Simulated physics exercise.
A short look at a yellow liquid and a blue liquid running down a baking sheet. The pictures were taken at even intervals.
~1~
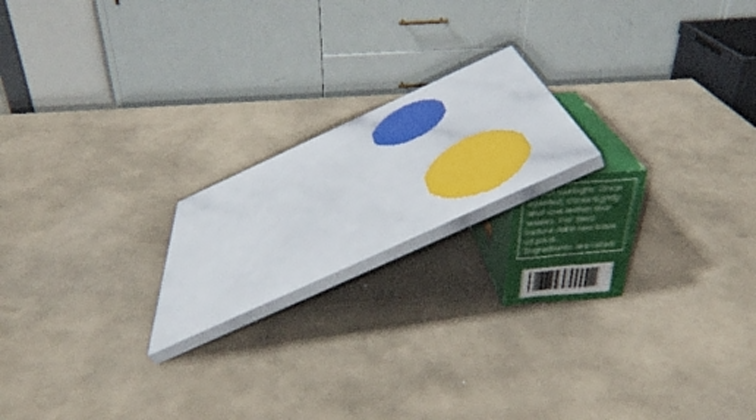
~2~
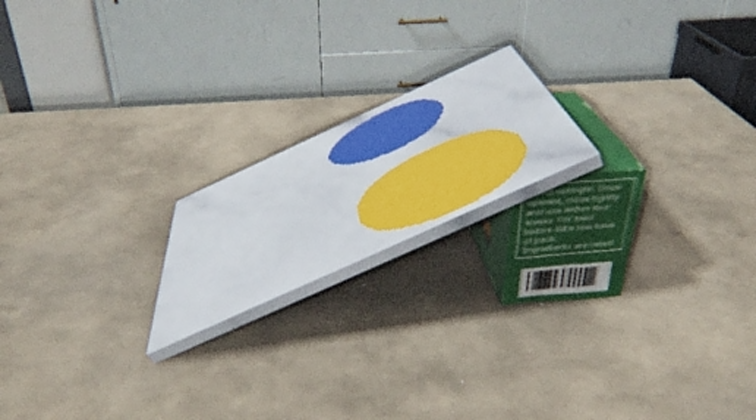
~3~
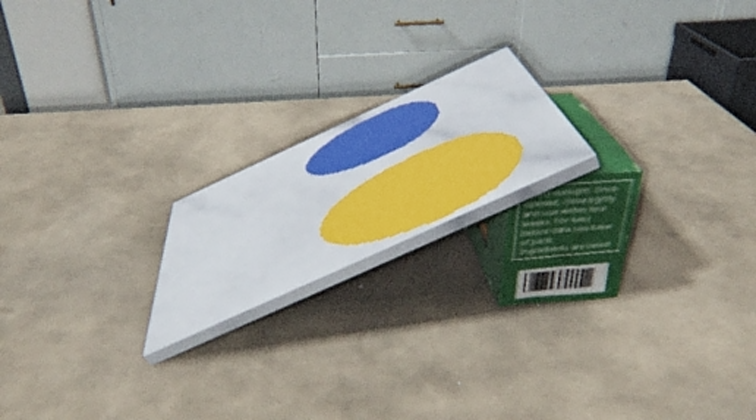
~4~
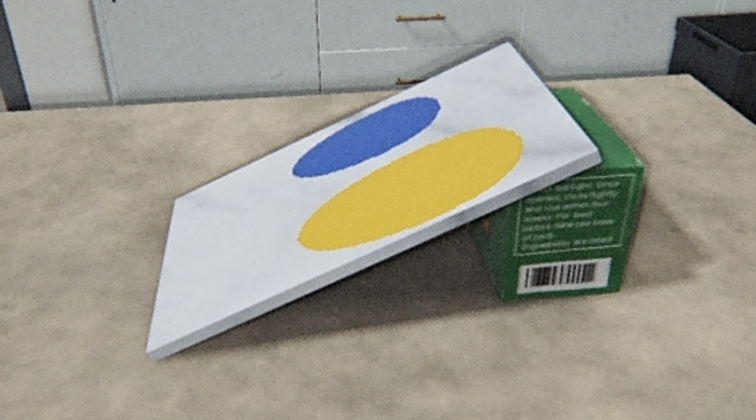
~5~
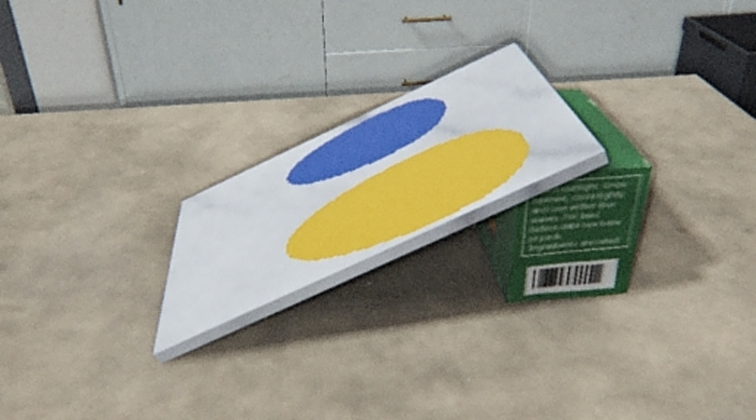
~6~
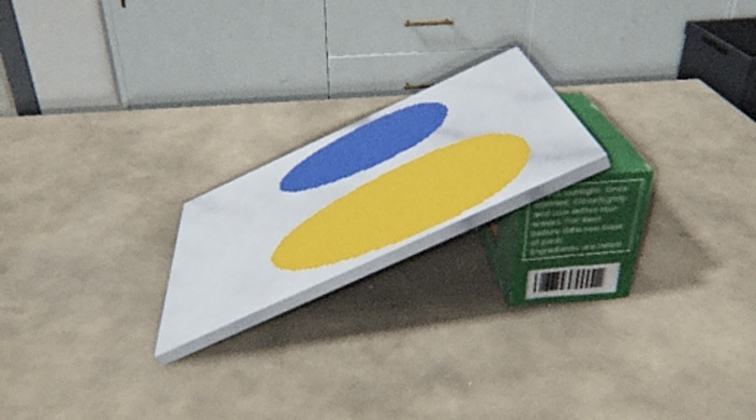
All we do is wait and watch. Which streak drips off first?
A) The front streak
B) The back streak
The answer is A.
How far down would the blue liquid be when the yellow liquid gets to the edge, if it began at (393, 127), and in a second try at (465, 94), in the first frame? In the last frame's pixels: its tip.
Its tip is at (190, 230) in the first case and at (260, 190) in the second.
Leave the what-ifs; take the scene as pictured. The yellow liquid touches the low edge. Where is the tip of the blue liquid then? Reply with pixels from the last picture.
Roughly (216, 214).
A moment on, the yellow liquid is three quarters of the way down; the blue liquid is three quarters of the way down.
Further on, the yellow liquid is close to the edge; the blue liquid is three quarters of the way down.
When it is over, the yellow liquid is at the low edge; the blue liquid is close to the edge.
